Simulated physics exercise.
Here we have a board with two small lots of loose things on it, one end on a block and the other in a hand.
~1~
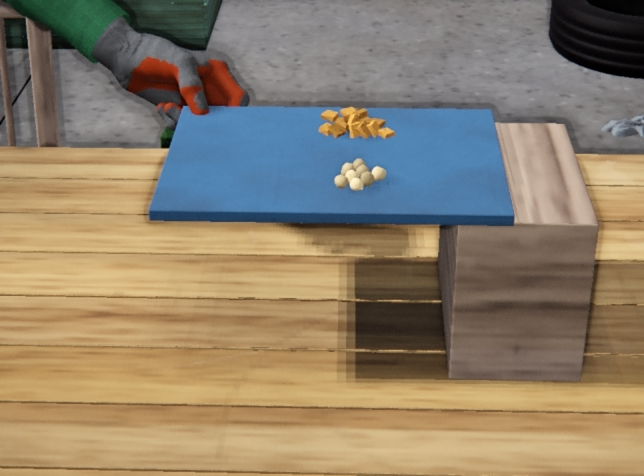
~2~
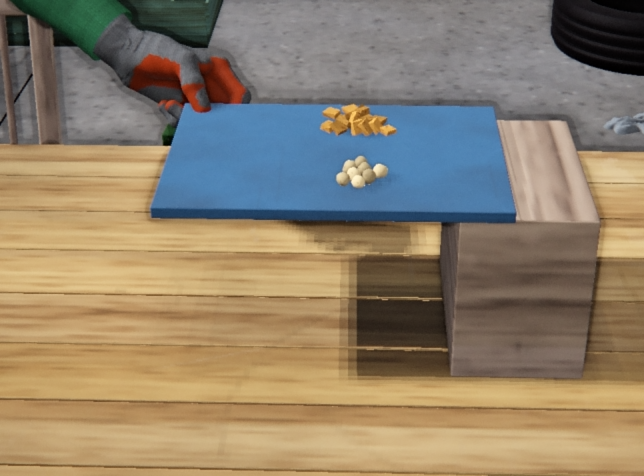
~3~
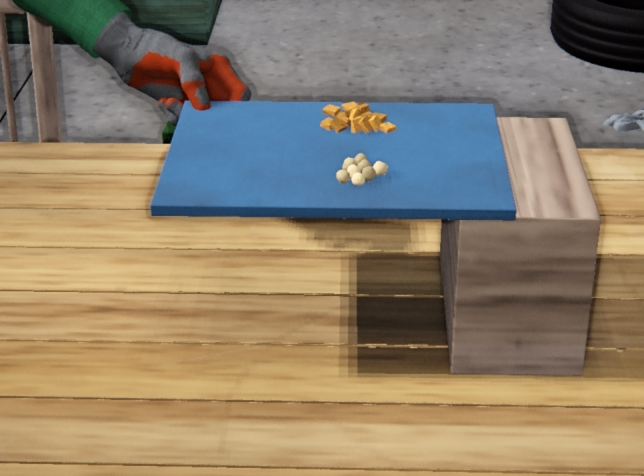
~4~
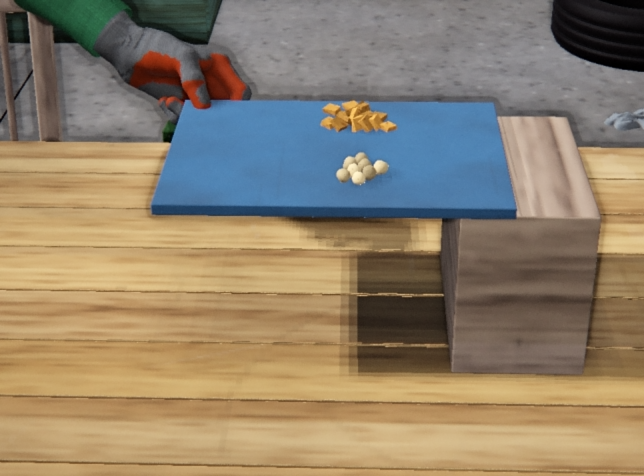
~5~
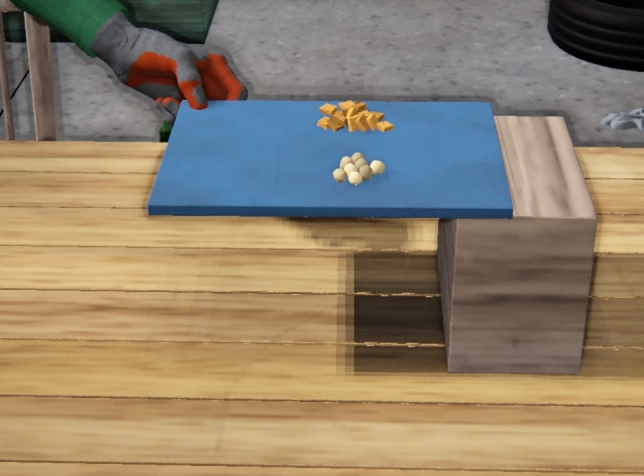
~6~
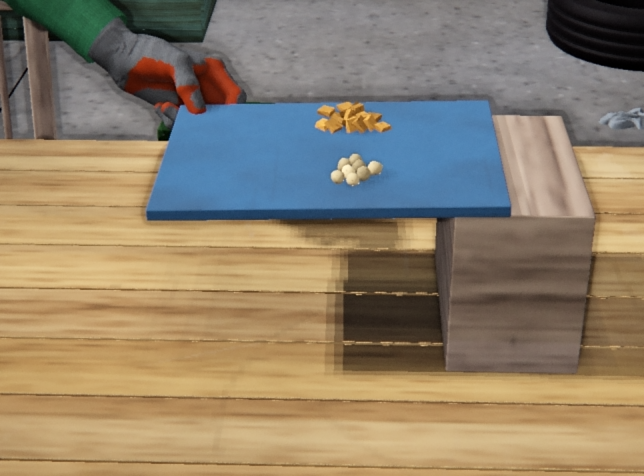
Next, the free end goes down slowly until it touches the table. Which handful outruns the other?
I'd bet on the closest handful to slide farther.
Then, 0.77 s on from there, board sloping at 21°; front handful the whole lot still on the board; back handful the whole lot still on the board.
Then, 1.44 s on from there, board sloping at 38°; front handful mostly less than half a board's length out; back handful mostly at the foot of the board.
Then, 2.01 s on from there, board resting at 39°; front handful mostly less than half a board's length out; back handful mostly at the foot of the board.
In the end, board resting at 39°; front handful mostly less than half a board's length out; back handful mostly at the foot of the board; the front handful has gone farther.
